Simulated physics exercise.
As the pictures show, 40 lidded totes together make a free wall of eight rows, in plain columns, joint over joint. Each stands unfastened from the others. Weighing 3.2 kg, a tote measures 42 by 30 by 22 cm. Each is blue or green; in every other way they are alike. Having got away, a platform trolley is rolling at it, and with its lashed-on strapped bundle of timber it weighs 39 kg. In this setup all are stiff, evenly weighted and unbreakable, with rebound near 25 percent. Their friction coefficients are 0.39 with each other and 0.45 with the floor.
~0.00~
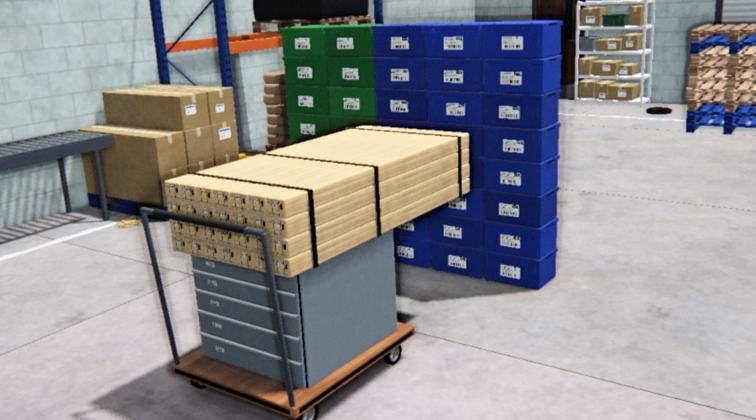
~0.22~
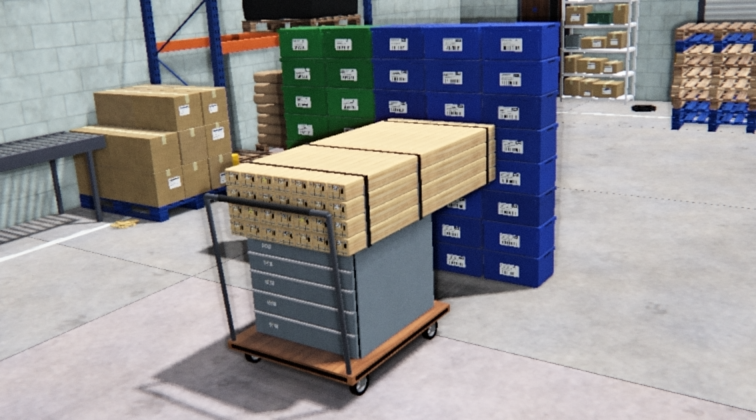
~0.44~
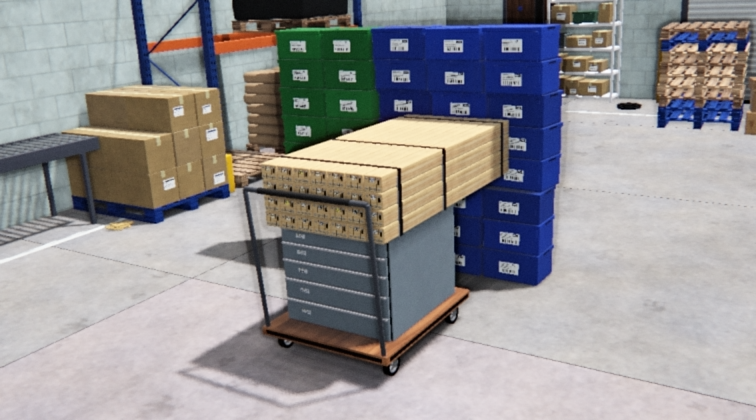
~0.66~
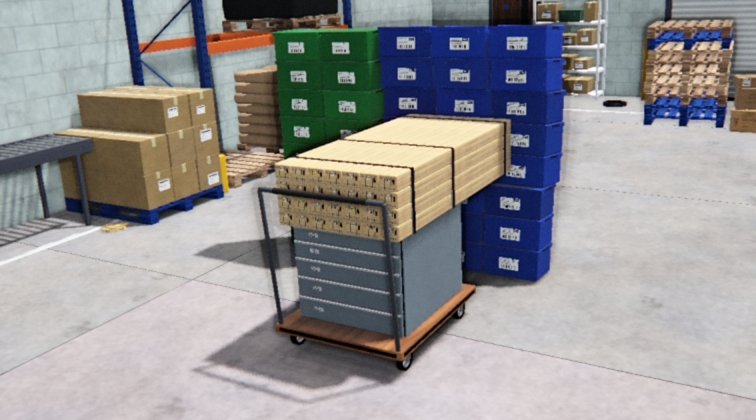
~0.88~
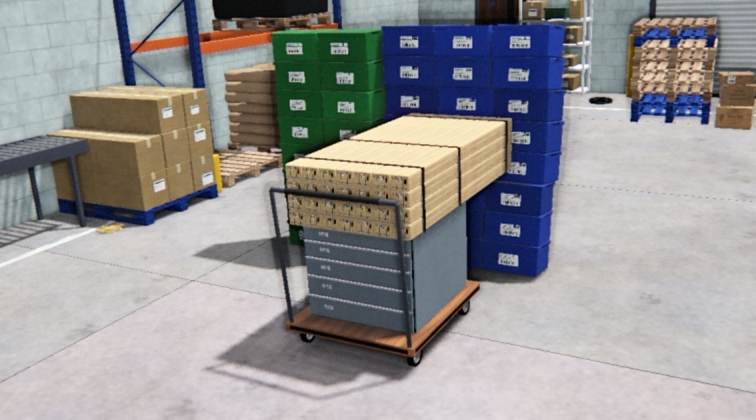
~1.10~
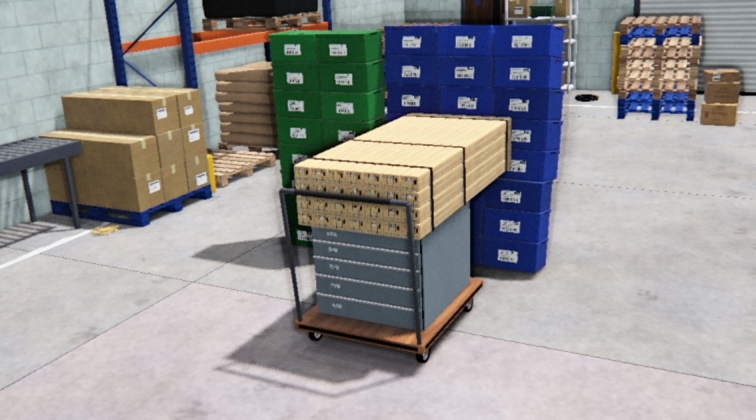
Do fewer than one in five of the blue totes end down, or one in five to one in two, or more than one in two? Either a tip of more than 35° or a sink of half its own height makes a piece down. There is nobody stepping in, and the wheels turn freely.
It is more than one in two.
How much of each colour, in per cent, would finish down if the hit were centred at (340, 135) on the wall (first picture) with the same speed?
Result - blue: 30 %; green: 100 %.
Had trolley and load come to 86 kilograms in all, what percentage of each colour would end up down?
Result: Blue 100 and green 0 in a hundred.
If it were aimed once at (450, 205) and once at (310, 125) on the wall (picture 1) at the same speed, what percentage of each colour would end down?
You'd get blue at 0 followed by 0, and green at 0 followed by 90 percent.
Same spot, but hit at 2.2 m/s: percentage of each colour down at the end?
Result - blue: 100%; green: 0%.
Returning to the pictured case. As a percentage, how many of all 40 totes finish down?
Roughly 60 per cent of them.
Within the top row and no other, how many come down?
3.
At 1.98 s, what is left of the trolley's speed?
The trolley is doing roughly 0.0 m/s at that moment.
By 1.60 s, load 22 cm past the wall's line, stopped; none of the 24 blue totes down (0 of 40 in all colours); top blue tote tilted 22°.
By 1.98 s, load 22 cm past the wall's line, stopped; 24 of the 24 blue totes down (24 of 40 in all colours); top blue tote tilted 49°, 43 cm lower.
By 2.46 s, load 22 cm past the wall's line, stopped; 24 of the 24 blue totes down (24 of 40 in all colours); top blue tote on its side.
When it is over (4.2 s), load 22 cm past the wall's line, stopped; 24 of the 24 blue totes down (24 of 40 in all colours); top blue tote upside down; top green tote unmoved. That is 100 per cent. In pixels of the last frame, middles, top blue tote near (556, 161), top green tote near (302, 47).
